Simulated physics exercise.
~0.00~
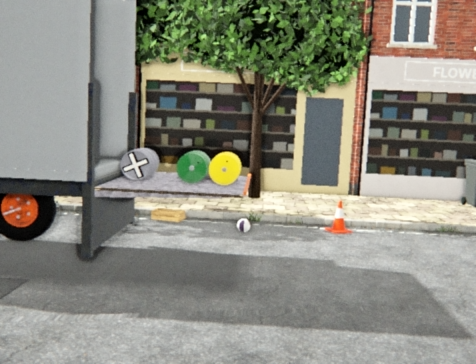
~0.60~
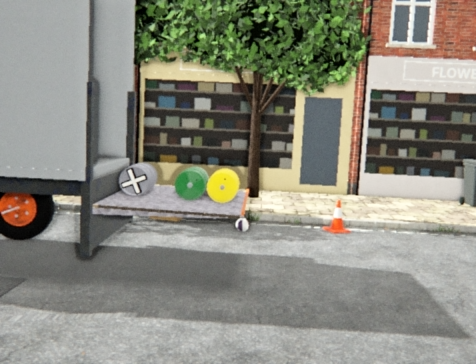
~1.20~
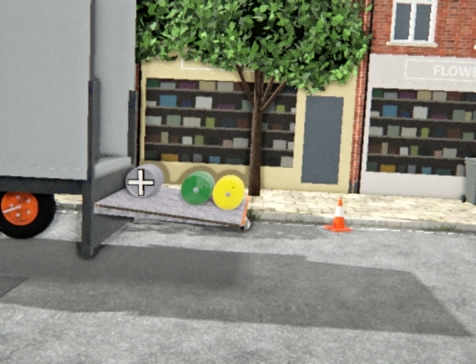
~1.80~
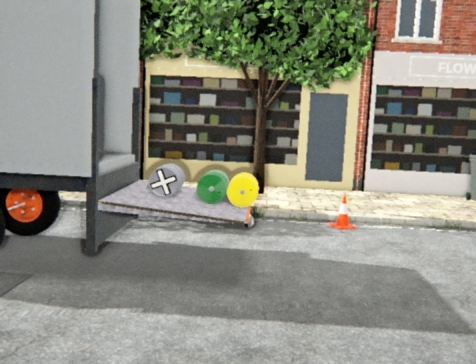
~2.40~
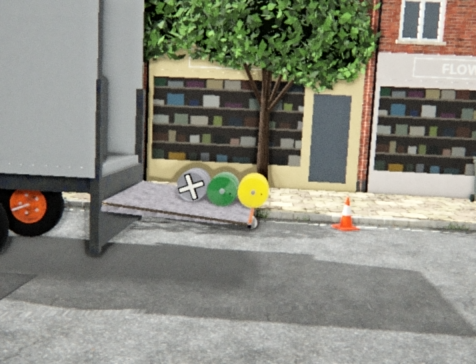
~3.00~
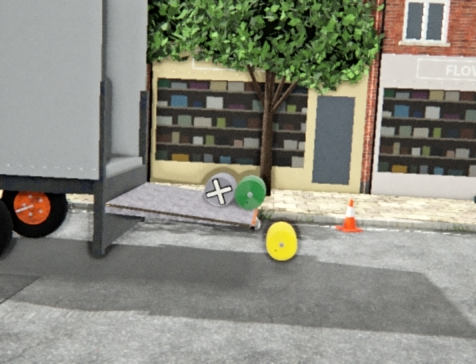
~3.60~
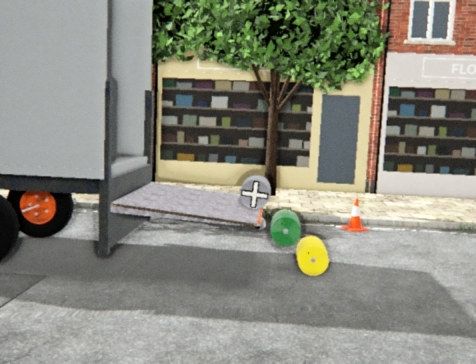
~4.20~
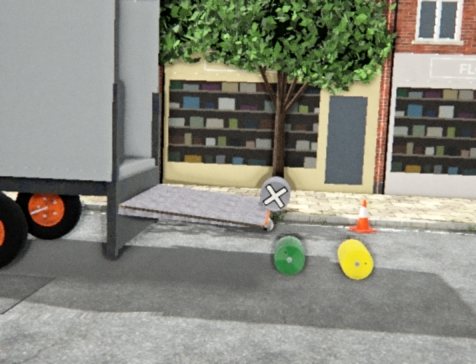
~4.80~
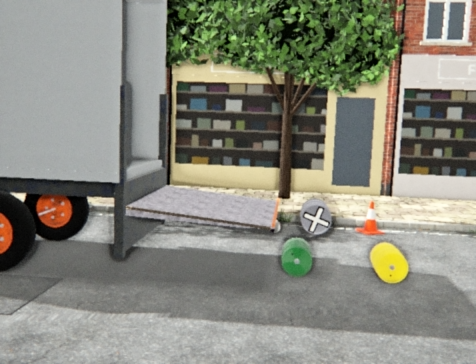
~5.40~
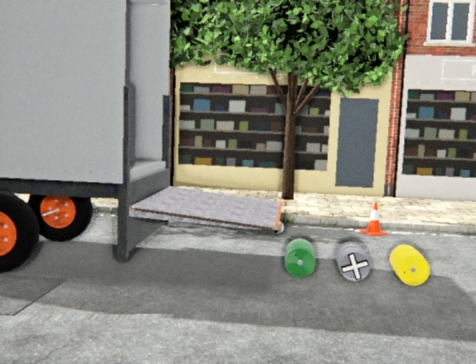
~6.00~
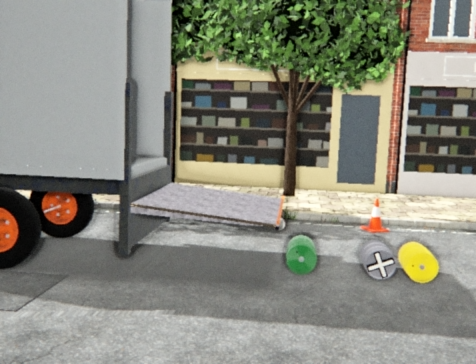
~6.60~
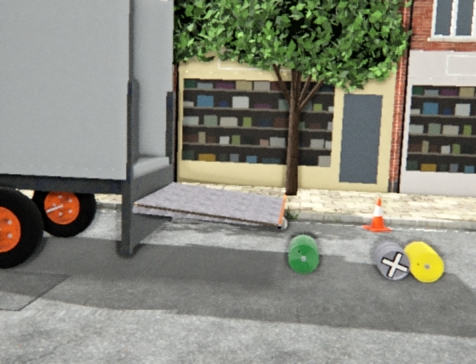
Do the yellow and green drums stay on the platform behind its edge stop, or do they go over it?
Both go over it. Yellow clears the stop first and green follows it down onto the road.
To begin with, three round drums, one grey with a white cross, one green and one yellow, sit on the lift platform at the back of a parked truck. The platform sinks a little and tips down towards its outer edge, and the drums start rolling right. They bunch up near the edge, then yellow goes over first and drops to the road, with green falling close behind. The crossed one follows last and rolls on past green. At the end the platform is empty, green rests just beyond its edge, and the crossed drum is close beside yellow, near the orange cone.
